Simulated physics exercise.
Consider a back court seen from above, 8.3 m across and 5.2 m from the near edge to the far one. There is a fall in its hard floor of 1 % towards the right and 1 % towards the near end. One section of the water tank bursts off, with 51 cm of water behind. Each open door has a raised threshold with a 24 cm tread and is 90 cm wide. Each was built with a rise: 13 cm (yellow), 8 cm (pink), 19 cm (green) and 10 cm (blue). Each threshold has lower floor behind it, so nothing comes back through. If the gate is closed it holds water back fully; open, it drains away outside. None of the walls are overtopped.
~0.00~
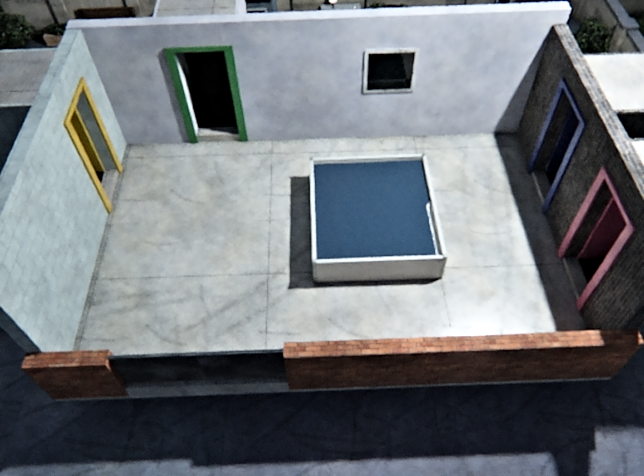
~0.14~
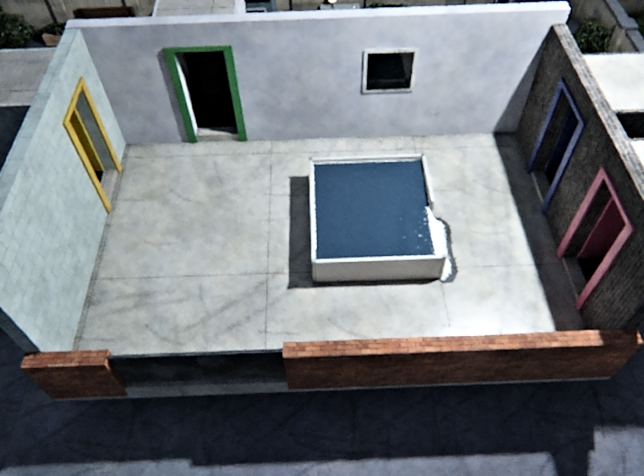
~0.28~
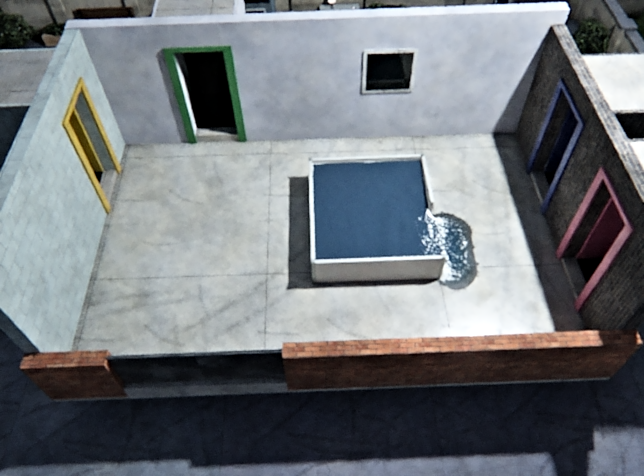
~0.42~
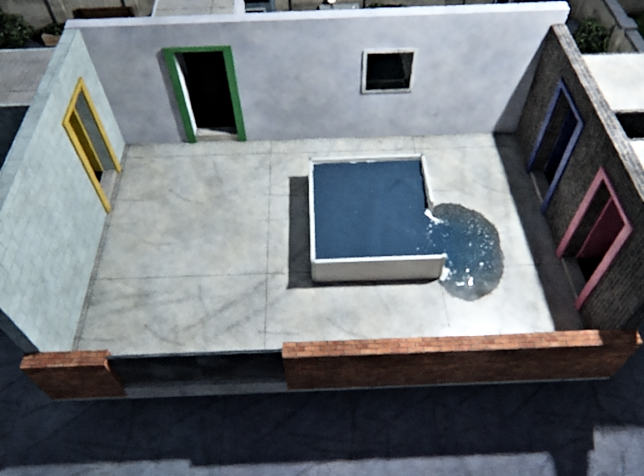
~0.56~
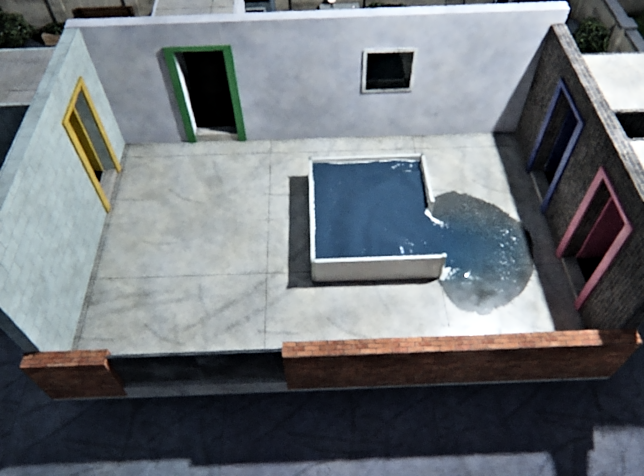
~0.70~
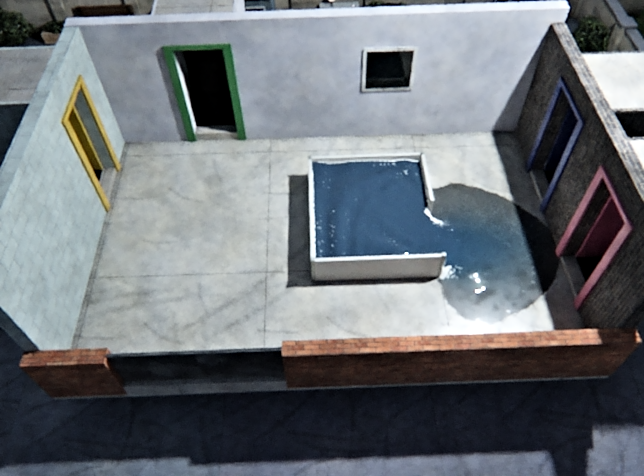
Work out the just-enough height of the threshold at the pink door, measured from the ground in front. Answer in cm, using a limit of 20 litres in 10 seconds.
It works out at roughly 25 cm.
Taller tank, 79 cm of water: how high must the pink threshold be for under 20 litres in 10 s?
Around 40 cm high.
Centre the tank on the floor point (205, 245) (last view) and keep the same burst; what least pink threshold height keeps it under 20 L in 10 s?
Close to 17 cm would do it.
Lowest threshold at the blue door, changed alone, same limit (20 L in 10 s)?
Blue door - some 12.0 centimetres.
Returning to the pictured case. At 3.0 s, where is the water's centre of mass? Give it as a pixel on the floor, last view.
Centre estimate: (434, 241) px, approximately.
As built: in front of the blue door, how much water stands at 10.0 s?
About 6.0 centimetres.
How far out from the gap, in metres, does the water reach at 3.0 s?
The front is some 3.6 m out.
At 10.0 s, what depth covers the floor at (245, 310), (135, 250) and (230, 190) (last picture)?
Some 3, 2 and 2 cm.
After 1.4 s water covers 20 % of the floor, deepest (34 cm) near (439, 265); 12 cm at the pink door, 29 litres in over its 8 cm threshold.
After 3.0 s water covers 25 % of the floor, deepest (30 cm) near (595, 355); 23 cm at the pink door, 211 litres in over its 8 cm threshold.
After 10.0 s water covers 90 % of the floor, deepest (14 cm) near (595, 355); 11 cm at the pink door, 455 litres in over its 8 cm threshold.
At the pink door as built, the water arrived by 0.8 s and peaked near 27 cm at 2.2 s.
With a threshold of 21.5 cm, 52 litres would have come in within the 10 s; with 29 cm, 4 litres. So under 20 litres takes about 25 cm.
